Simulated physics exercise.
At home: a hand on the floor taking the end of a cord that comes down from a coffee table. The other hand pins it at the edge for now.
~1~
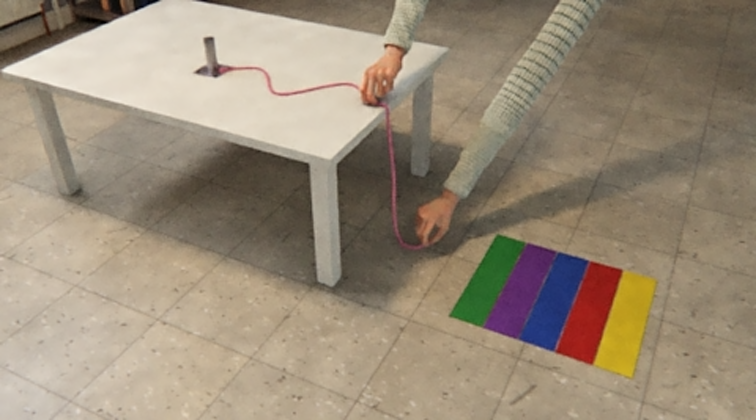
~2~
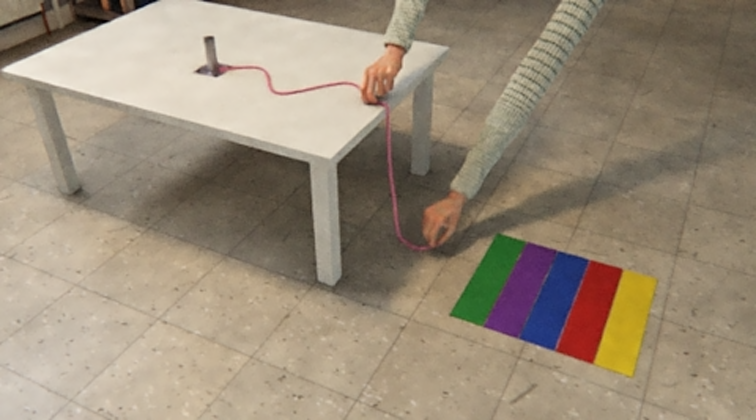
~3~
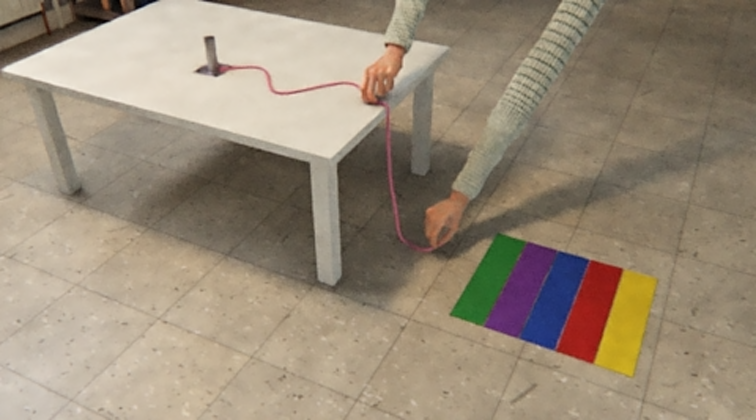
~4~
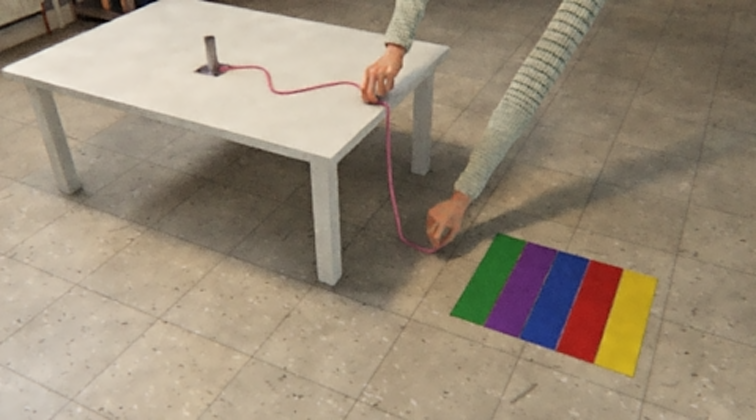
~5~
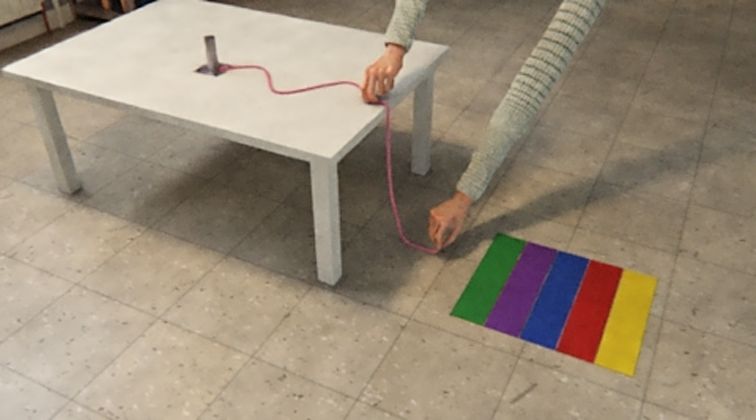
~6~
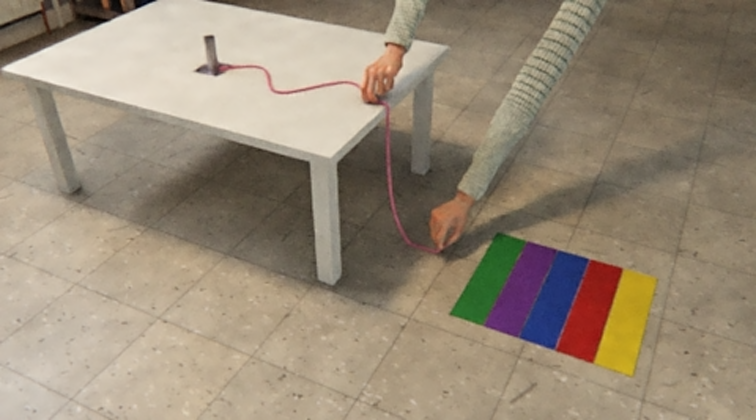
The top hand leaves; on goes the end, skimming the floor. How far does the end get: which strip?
It gets as far as the red strip.
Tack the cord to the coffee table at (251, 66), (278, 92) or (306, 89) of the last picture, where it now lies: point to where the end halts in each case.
In that order: (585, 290), (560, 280) and (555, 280).
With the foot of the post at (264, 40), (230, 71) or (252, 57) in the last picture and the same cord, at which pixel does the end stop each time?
Near (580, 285), (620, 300) and (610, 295).
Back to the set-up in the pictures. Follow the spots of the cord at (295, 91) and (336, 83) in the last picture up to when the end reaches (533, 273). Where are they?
They go to (324, 94) and to (366, 101).
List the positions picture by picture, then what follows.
In the first picture, end (429, 243); green (474, 305); purple (508, 316); blue (544, 327); red (580, 340); yellow (618, 352).
In the second picture, end (436, 244); cord through (253, 67) (274, 92) (341, 84) (384, 105) (390, 171) (397, 228).
In the third picture, end (438, 245).
In the fourth picture, end (440, 245); cord through (253, 67) (275, 92) (341, 83) (384, 104) (389, 171) (399, 228).
In the fifth picture, end (442, 245).
In the sixth picture, end (443, 246); cord through (253, 66) (274, 91) (341, 83) (384, 104) (389, 170) (400, 227).
Soon after, end near (533, 273); over purple.
Then, end near (571, 284); over blue.
At full stretch, end near (594, 291); over red. The red one.
